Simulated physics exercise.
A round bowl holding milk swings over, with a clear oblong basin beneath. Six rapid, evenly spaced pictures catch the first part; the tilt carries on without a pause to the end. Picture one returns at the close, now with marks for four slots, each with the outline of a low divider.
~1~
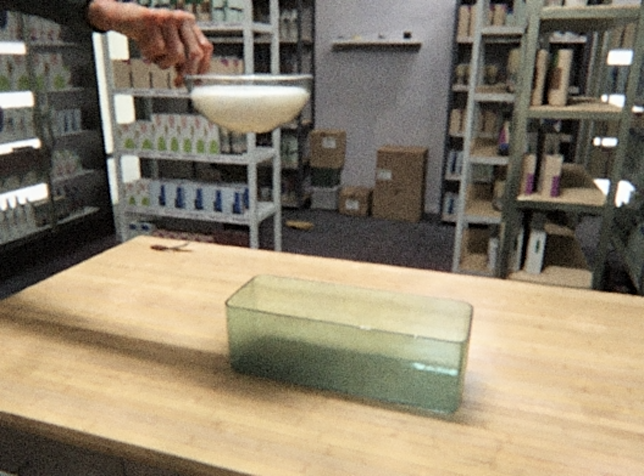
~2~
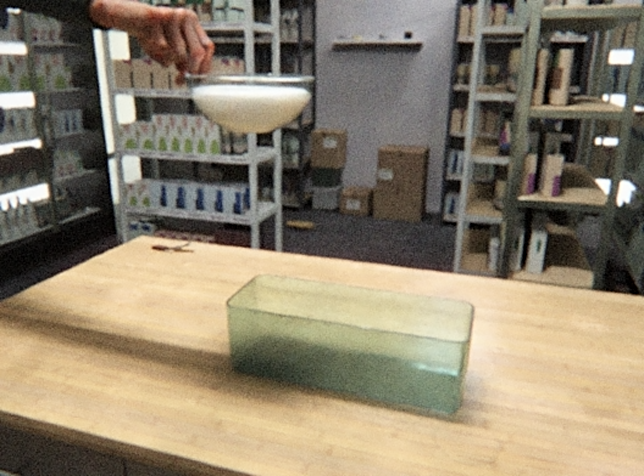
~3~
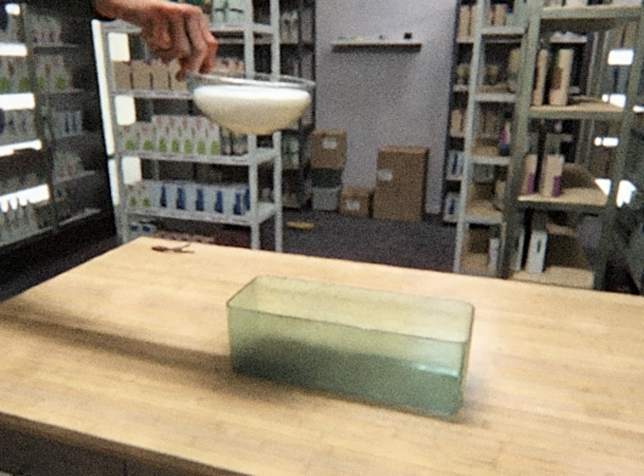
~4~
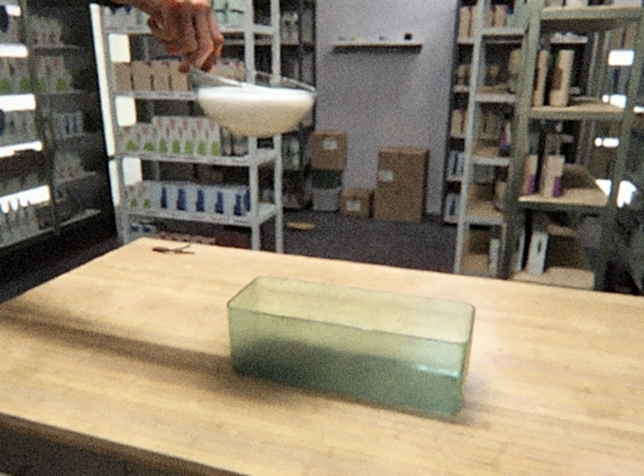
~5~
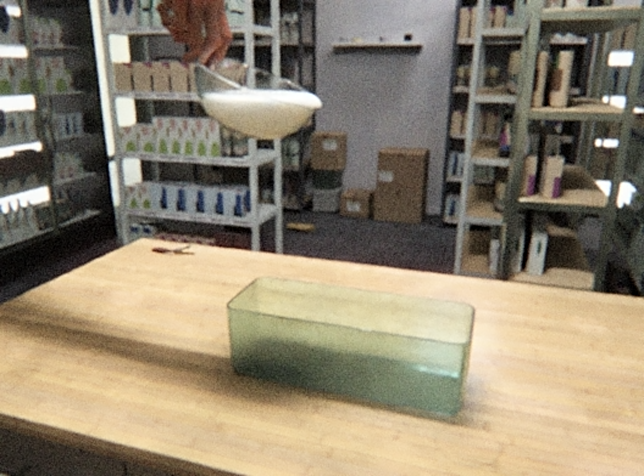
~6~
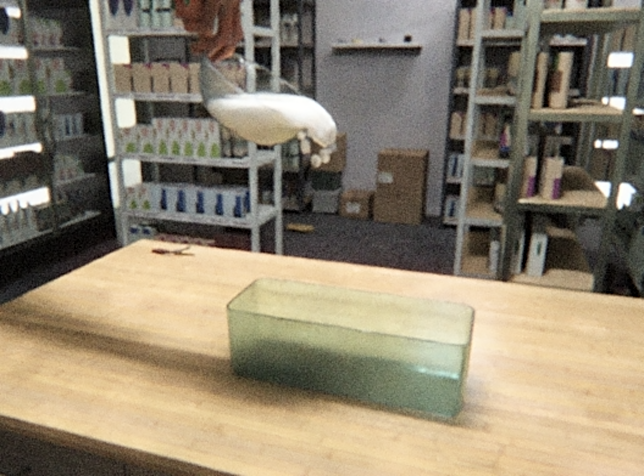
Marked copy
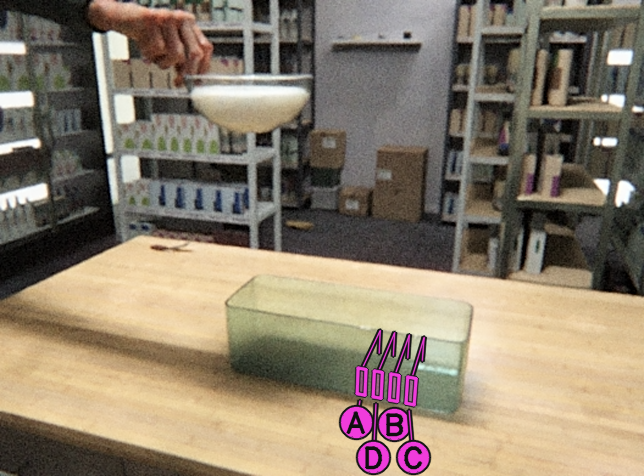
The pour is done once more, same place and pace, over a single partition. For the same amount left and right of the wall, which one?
A works best here.
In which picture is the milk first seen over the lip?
In picture 5.
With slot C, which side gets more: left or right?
The left side.
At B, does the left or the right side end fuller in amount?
The left side.
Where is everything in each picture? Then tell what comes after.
In the first frame, upright, lip at (307, 76); basin from (231, 367) to (460, 411); nothing has left yet.
In the second frame, upright, lip at (308, 78); nothing has left yet.
In the third frame, tipped about 6°, lip at (310, 84); nothing has left yet.
In the fourth frame, tipped about 13°, lip at (312, 93); nothing has left yet.
In the fifth frame, tipped about 22°, lip at (313, 105); milk is over the lip, down to (313, 105).
In the sixth frame, tipped about 33°, lip at (312, 119); milk is over the lip, down to (321, 162).
On the marked copy, A at (359, 400); B at (392, 407); C at (409, 410); D at (376, 403).
For slot A, about 52 % ends left of the wall and 45 % right of it; 3 % is lost outside.
For slot B, about 89 % ends left of the wall and 9 % right of it; 3 % is lost outside.
For slot C, about 85 % ends left of the wall and 12 % right of it; 3 % is lost outside.
For slot D, about 80 % ends left of the wall and 16 % right of it; 4 % is lost outside.
